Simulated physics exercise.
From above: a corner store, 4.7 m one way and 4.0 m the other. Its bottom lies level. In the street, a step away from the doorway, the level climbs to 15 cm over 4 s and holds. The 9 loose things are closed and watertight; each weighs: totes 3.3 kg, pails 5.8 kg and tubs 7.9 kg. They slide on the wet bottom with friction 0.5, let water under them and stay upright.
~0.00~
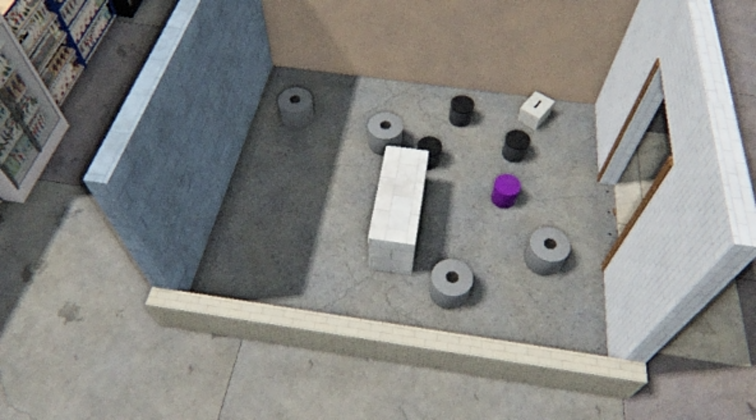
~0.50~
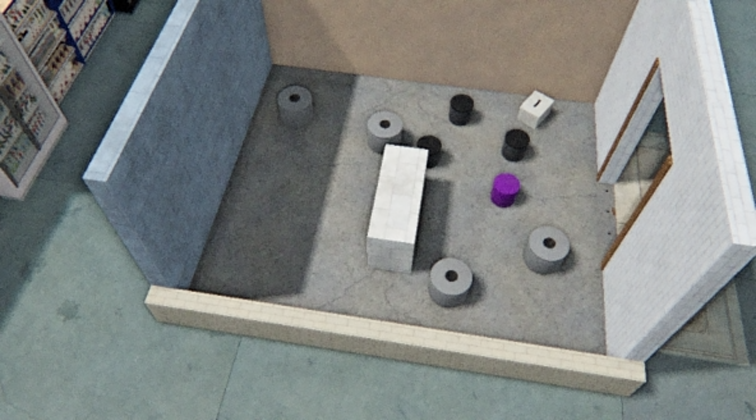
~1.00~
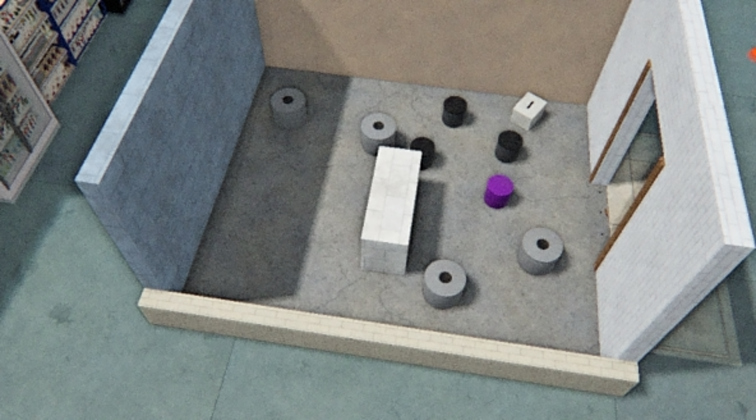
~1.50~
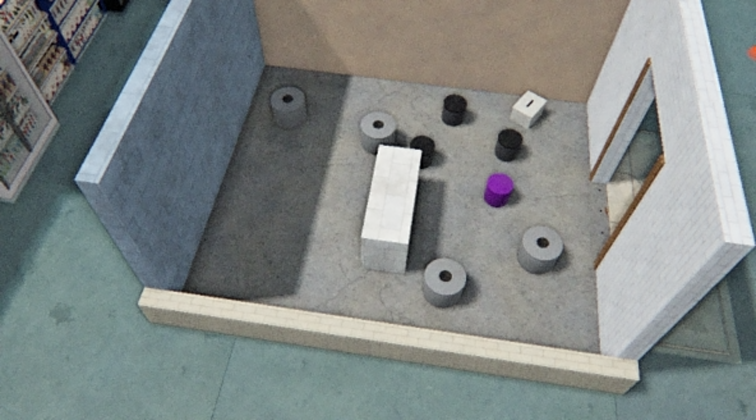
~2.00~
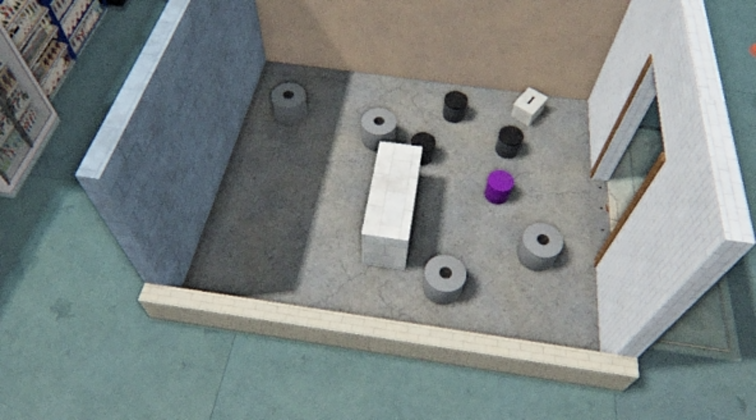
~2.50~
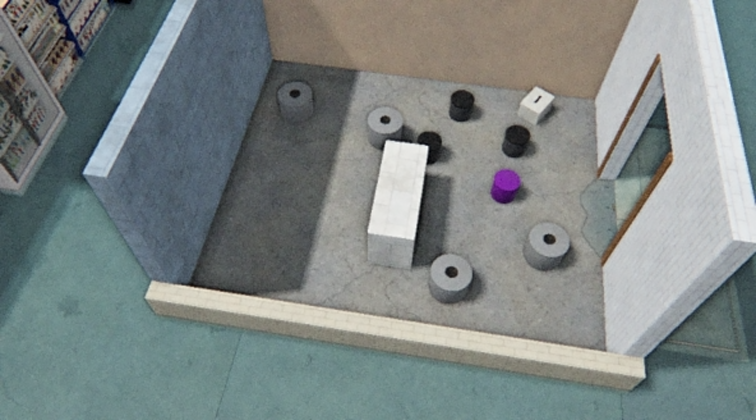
In a small corner store seen from above, a purple pail, black and gray tubs and white boxes all stayed still, and at the end a little water crept in through the doorway on the right.
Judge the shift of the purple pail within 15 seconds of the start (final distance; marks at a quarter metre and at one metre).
Purple pail travels far.
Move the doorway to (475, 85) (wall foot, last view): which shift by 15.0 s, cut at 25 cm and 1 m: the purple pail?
Then the purple pail gets carried off.
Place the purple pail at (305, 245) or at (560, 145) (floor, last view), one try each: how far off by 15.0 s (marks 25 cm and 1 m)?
In turn: It holds its place; it stays put.
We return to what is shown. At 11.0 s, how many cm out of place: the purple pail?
About 200 cm.
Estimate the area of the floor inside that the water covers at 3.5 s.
About 1.5 m2.
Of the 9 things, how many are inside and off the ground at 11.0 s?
At that moment 2.
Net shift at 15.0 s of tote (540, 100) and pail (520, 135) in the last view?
In turn: 140 cm, 30 cm.
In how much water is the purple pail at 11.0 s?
About 4 cm.
After 3.5 s the purple pail is near (507, 180), 0.0 m from its start, aground; 0 afloat.
After 6.8 s the purple pail is near (449, 150), 0.8 m from its start, afloat; 1 afloat.
After 11.0 s the purple pail is near (415, 92), 1.8 m from its start, aground; 2 afloat.
After 15.0 s the purple pail is near (392, 69), 2.3 m from its start, afloat; 6 afloat.
